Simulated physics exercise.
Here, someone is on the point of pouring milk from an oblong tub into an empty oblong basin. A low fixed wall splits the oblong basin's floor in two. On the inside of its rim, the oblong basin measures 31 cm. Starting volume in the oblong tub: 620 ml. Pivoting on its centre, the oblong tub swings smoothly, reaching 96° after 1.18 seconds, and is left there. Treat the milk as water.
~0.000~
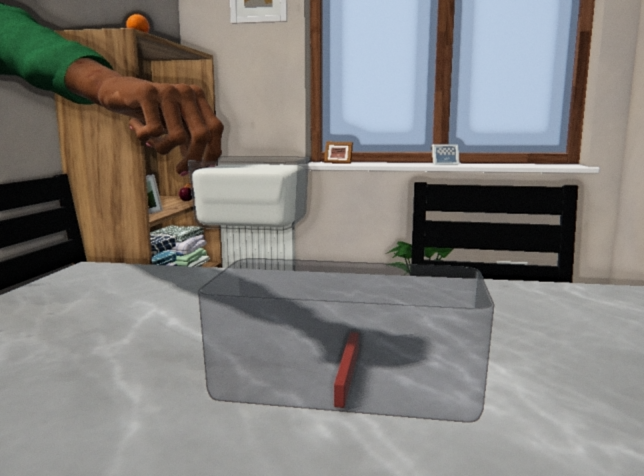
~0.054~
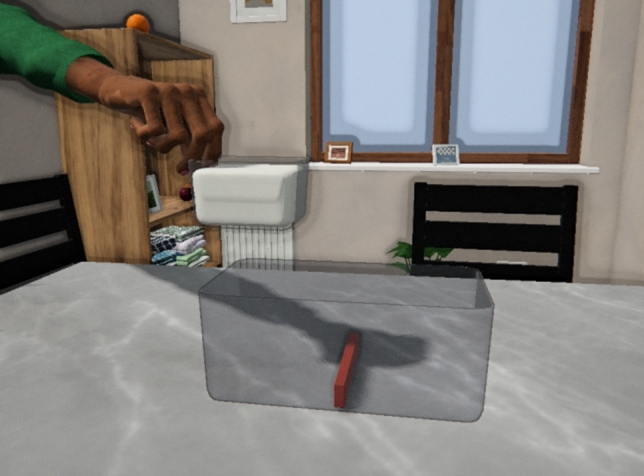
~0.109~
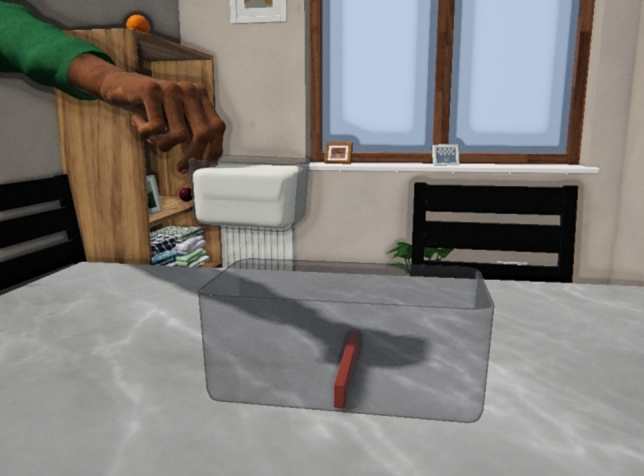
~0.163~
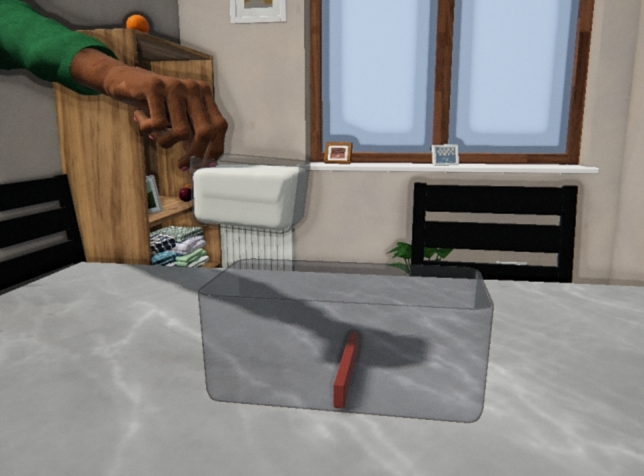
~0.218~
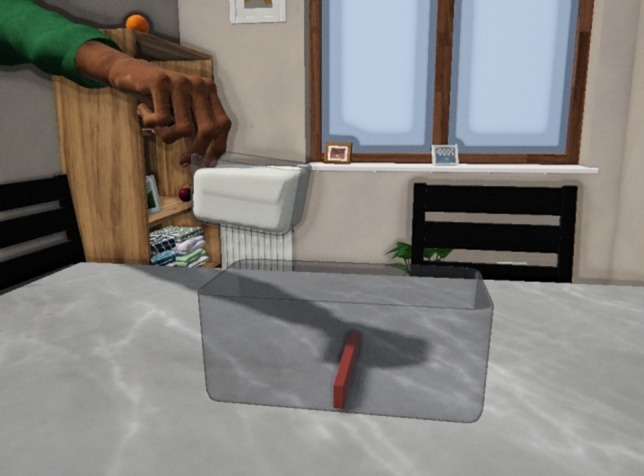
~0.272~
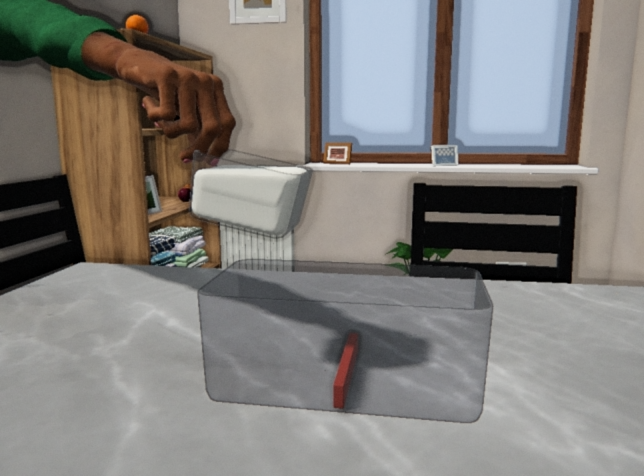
The clip opens with a hand in a green sleeve holding a small tub of white milk level above a clear, empty oblong basin with a red wall inside, on a grey marbled table. The tub then tilts slightly, its right side dipping, as the hand shifts a little, while the basin stays still.
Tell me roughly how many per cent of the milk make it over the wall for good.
Roughly 66 per cent make it over.
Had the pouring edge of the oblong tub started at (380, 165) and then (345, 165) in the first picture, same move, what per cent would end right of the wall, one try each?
It comes to 90 per cent, and then 90 per cent.
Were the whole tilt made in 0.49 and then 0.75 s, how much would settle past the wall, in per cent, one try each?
Roughly 60 per cent the first time and 65 per cent the second.
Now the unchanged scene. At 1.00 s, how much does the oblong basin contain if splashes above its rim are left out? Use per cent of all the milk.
Near 80 per cent of the total.
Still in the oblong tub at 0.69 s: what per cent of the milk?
Close to 58 percent of the liquid remains at that time.
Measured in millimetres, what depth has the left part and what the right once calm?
Final levels - left approx 10 mm, right approx 18 mm.
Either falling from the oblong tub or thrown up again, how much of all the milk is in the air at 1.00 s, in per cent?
About 6 per cent.
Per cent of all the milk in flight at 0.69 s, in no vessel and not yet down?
Around 26 in a hundred.
By 0.69 s the tilt is 61° and 58 per cent is still to pour, 2 is left of the wall and 15 right of it.
By 1.00 s the tilt is 91° and 14 per cent is still to pour, 13 is left of the wall and 67 right of it.
By 1.33 s the tilt is 96° and 2 per cent is still to pour, 28 is left of the wall and 69 right of it.
By 1.68 s the tilt is 96° and 0 per cent is still to pour, 34 is left of the wall and 66 right of it.
At rest 33 per cent lies left of the wall, 66 right of it and 0 outside.
